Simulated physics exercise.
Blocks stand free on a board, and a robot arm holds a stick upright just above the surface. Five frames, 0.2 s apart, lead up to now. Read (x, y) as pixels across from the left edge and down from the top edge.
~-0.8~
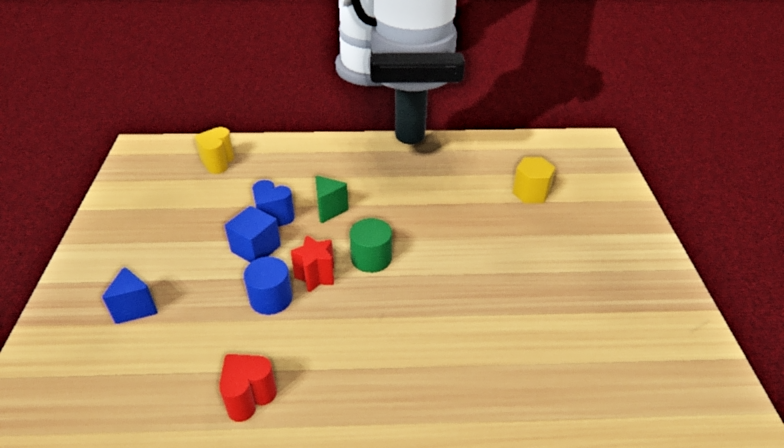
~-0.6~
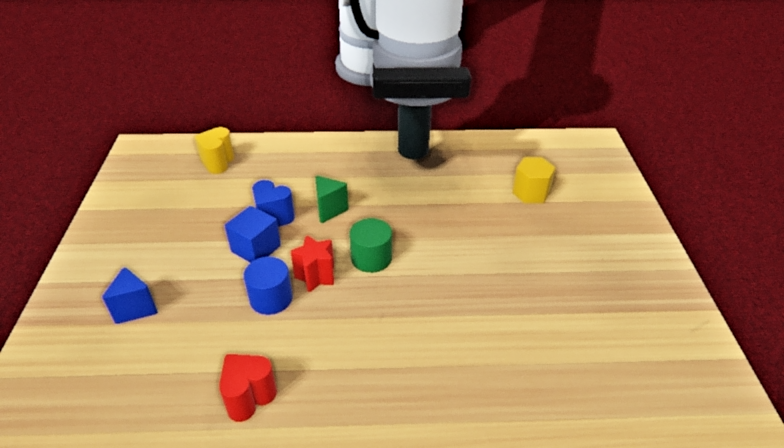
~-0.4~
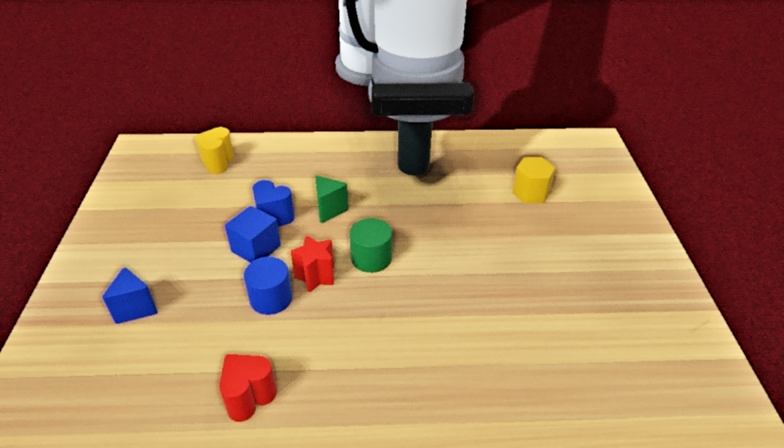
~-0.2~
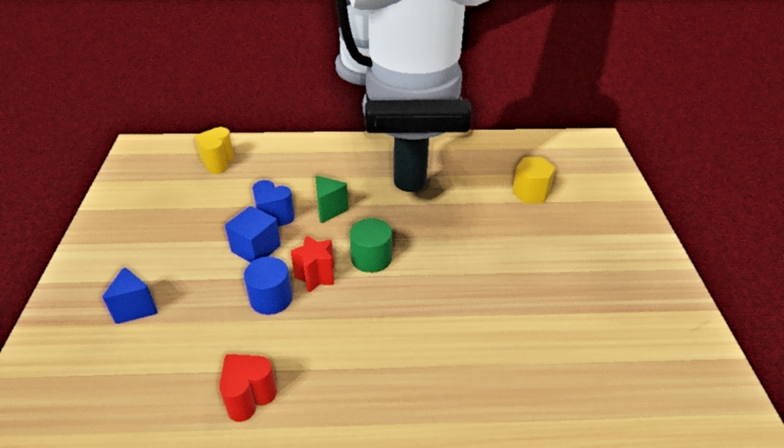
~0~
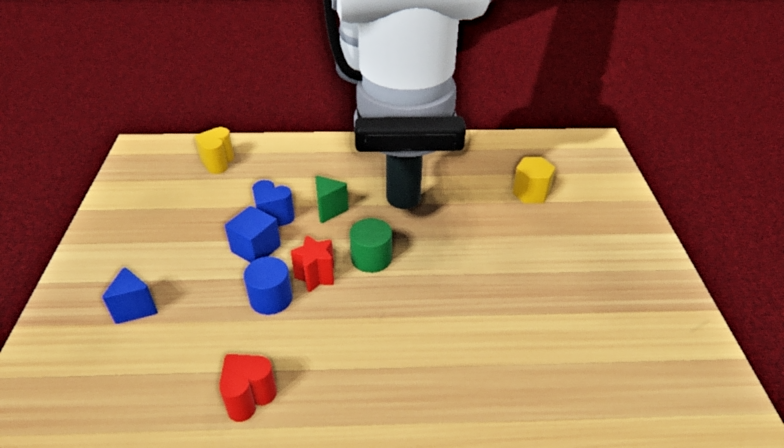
On a wooden board against a dark red backdrop, a robot arm lowers its upright black stick from the far edge toward the viewer, drifting slightly right, then left, while the scattered blue, red, green and yellow blocks stay still.
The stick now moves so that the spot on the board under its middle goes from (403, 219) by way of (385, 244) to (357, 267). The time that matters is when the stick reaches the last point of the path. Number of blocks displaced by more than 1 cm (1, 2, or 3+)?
Two will move.
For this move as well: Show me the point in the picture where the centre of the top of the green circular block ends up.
Pixel (334, 267).
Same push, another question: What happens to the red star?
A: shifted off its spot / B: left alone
Letter A.
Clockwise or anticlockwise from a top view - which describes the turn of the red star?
The turn is clockwise.
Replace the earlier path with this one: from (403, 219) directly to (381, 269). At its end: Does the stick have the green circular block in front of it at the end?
Answer: Yes.
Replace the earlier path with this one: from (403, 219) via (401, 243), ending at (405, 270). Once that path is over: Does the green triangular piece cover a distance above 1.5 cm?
No
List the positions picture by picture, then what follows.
Lower end of the stick (410, 137), tops of blocks, blue circular block (266, 272), red star (313, 249), green triangular piece (327, 185), green circular block (371, 231), in the first picture.
Stick (413, 152), blocks as before, in the second picture.
Stick (414, 167), blocks as before, in the third picture.
Stick (410, 183), blocks as before, in the fourth picture.
Stick (403, 200), blue circular block (266, 272), red star (313, 249), green triangular piece (327, 185), green circular block (371, 231), in the fifth picture.
What follows on the original path. Halfway along, stick (385, 225); green circular block (363, 240).
At the end, stick (357, 248); blue circular block (259, 274); red star (299, 258), turned 25° clockwise; green triangular piece not moved; green circular block (334, 267).
